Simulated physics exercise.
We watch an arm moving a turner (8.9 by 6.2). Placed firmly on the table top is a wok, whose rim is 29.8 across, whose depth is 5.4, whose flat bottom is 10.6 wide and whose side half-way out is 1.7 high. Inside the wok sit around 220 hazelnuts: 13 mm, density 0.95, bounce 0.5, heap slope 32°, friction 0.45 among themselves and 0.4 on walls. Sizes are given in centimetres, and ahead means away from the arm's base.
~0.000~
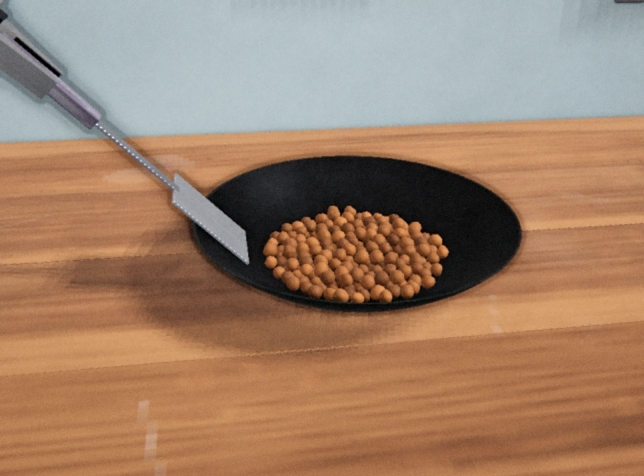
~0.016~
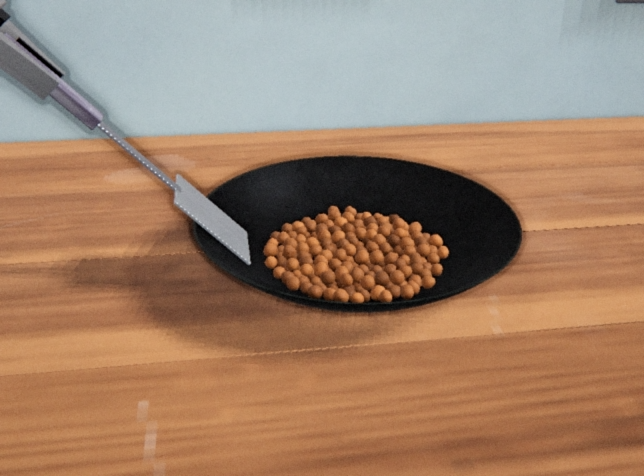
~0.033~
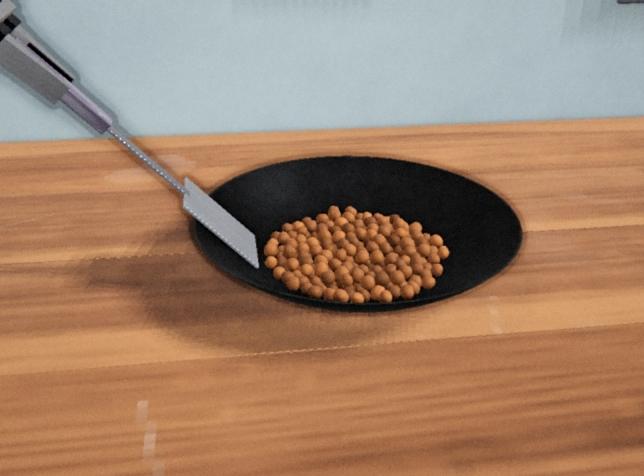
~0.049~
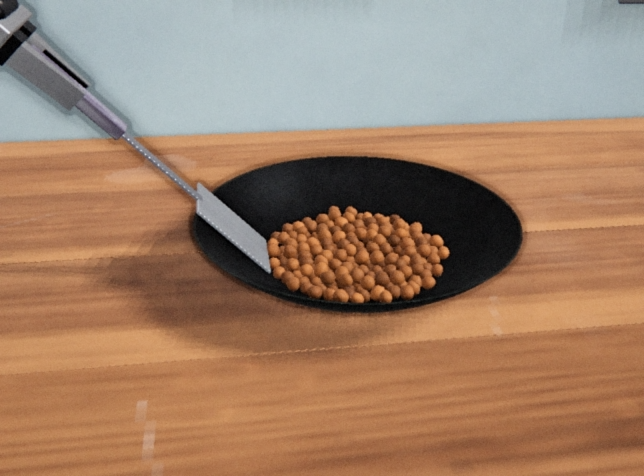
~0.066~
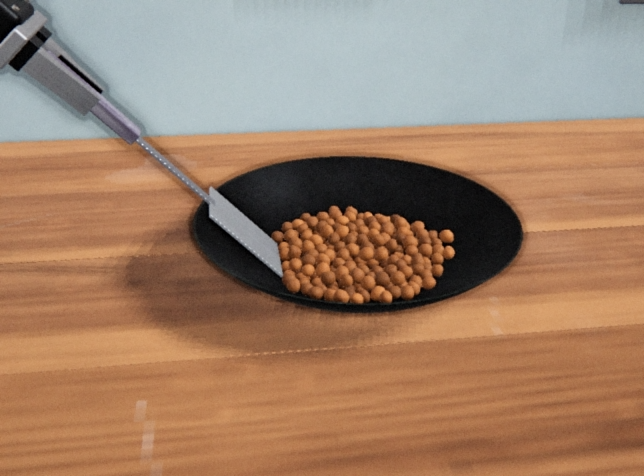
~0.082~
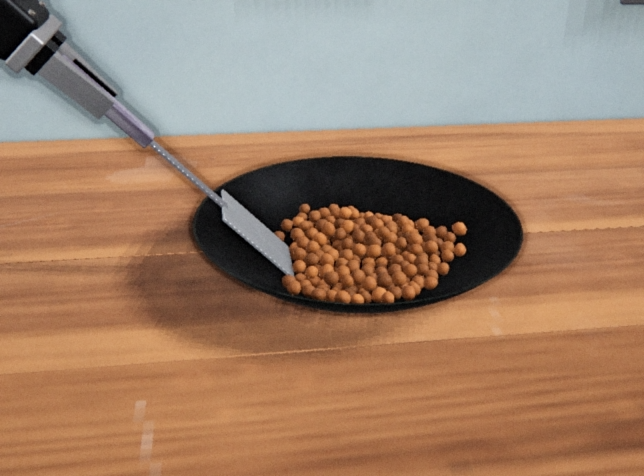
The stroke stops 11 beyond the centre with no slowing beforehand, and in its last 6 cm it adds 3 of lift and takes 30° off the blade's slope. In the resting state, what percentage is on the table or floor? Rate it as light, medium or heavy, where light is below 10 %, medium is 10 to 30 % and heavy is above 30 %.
Rating: Medium.
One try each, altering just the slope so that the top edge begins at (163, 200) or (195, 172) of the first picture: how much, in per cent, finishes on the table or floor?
Roughly 15% and 15%.
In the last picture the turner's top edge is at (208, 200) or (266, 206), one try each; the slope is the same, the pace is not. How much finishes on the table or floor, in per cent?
Near 5 per cent in the first try and near 30 per cent in the second.
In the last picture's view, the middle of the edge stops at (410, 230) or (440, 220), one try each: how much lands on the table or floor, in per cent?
Close to 0 and close to 0 per cent, respectively.
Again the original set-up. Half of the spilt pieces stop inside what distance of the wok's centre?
Roughly 26 cm.
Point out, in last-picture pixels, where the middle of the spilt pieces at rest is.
Roughly at (604, 253) in the final view.
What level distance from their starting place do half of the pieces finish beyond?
4 cm.
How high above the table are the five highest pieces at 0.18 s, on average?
5 cm.
After 0.18 s, sloping 47°, highest piece 6 above the table; 216 in the wok.
After 0.27 s, sloping 40°, highest piece 6 above the table; 216 in the wok.
After 0.52 s, sloping 17°, highest piece 7 above the table; 182 in the wok, 32 on the table or floor, 2 on the blade or in flight.
After 1.57 s, sloping 17°, highest piece 4 above the table; 181 in the wok, 35 on the table or floor.
In the end, 181 in the wok, 35 on the table or floor. That is 16 % on the table or floor.
